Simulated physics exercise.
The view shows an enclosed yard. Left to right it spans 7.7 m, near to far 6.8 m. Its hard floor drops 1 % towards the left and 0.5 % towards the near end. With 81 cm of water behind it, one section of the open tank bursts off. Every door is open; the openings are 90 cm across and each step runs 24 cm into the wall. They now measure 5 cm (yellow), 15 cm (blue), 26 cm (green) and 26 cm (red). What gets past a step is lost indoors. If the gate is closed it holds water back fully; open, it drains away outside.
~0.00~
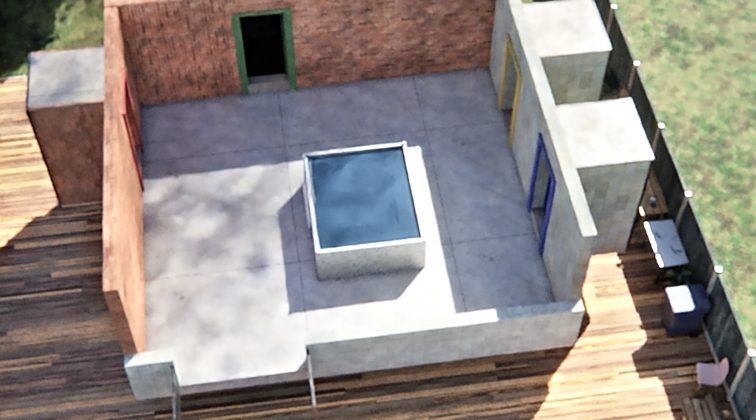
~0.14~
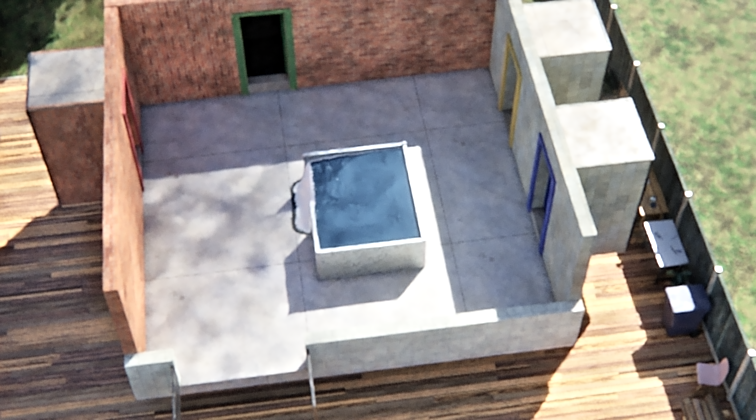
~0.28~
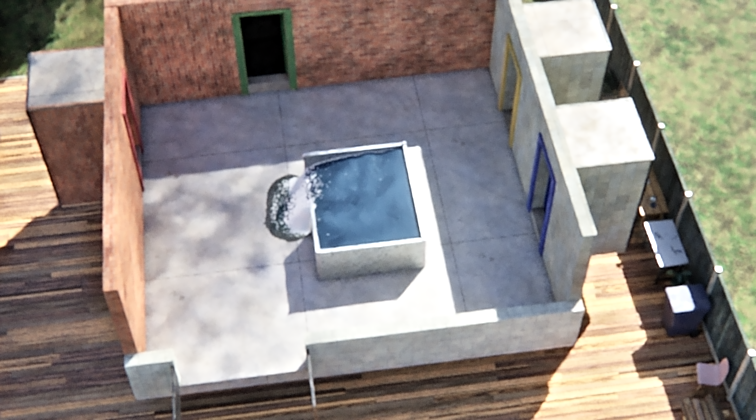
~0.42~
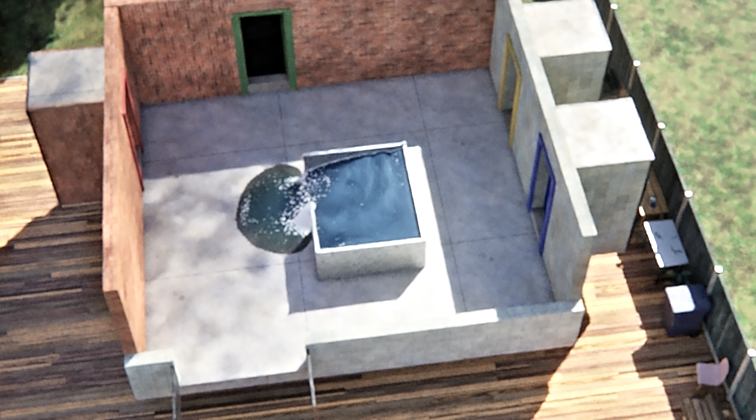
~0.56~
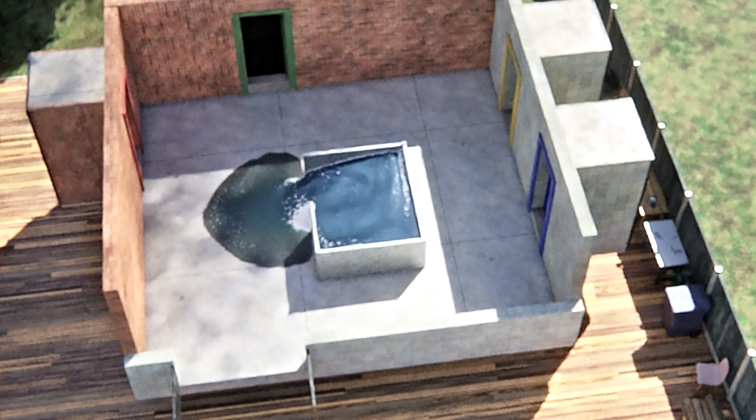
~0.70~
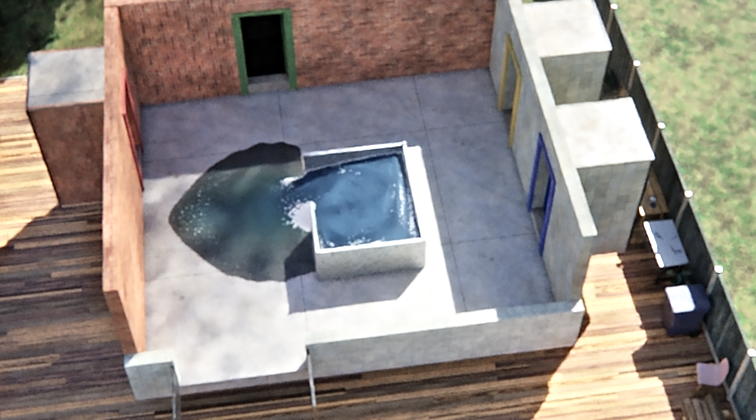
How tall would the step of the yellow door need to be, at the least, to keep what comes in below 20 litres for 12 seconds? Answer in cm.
Close to 6 cm is just enough.
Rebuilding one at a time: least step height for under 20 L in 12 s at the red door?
Roughly 25 cm at red.
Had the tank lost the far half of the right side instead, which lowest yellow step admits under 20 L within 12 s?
Some 25 cm.
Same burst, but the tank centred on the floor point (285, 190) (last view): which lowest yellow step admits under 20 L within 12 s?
Some 8.5 cm.
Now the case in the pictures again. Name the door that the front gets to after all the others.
Last comes the blue one.
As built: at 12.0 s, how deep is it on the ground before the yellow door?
Roughly 5.0 cm deep.
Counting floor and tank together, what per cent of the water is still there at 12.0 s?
About 74 per cent.
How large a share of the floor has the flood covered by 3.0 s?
About 35 per cent.
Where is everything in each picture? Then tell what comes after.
The first picture shows still water, 81 cm deep, in the open tank at (363, 198); the yellow door at (510, 94) is dry.
In the second picture, the front is at (296, 227), 0.4 m from the gap at (311, 196); 0.3 m2 of floor is wet, 81 cm left at the back.
In the third picture, water pours out at (311, 198) and has run 0.8 m, to (272, 227); about 13 cm deep outside, 81 cm at the back.
In the fourth picture, the gap is at (311, 199), the front 1.4 m out at (241, 226); the back of the open tank holds 80 cm.
In the fifth picture, the front is at (208, 223), 2.1 m from the gap at (311, 199); 4.3 m2 of floor is wet, 73 cm left at the back.
In the sixth picture, water pours out at (311, 199) and has run 2.8 m, to (174, 222); about 5 cm deep outside, 67 cm at the back; the yellow door at (510, 94), 4.6 m from the gap, is still 4.5 m from the nearest water.
After 1.4 s water covers 25 % of the floor, deepest (48 cm) near (305, 202); it has not reached the yellow door.
After 3.0 s water covers 35 % of the floor, deepest (38 cm) near (141, 109); it has not reached the yellow door.
After 12.0 s water covers 95 % of the floor, deepest (12 cm) near (147, 378); 5 cm at the yellow door, 36 litres in over its 5 cm step.
At the yellow door as built, the water arrived by 6.2 s and peaked near 10 cm at 7.6 s.
With a step of 5 cm, 36 litres would have come in within the 12 s; with 7 cm, 12 litres. So under 20 litres takes about 6 cm.
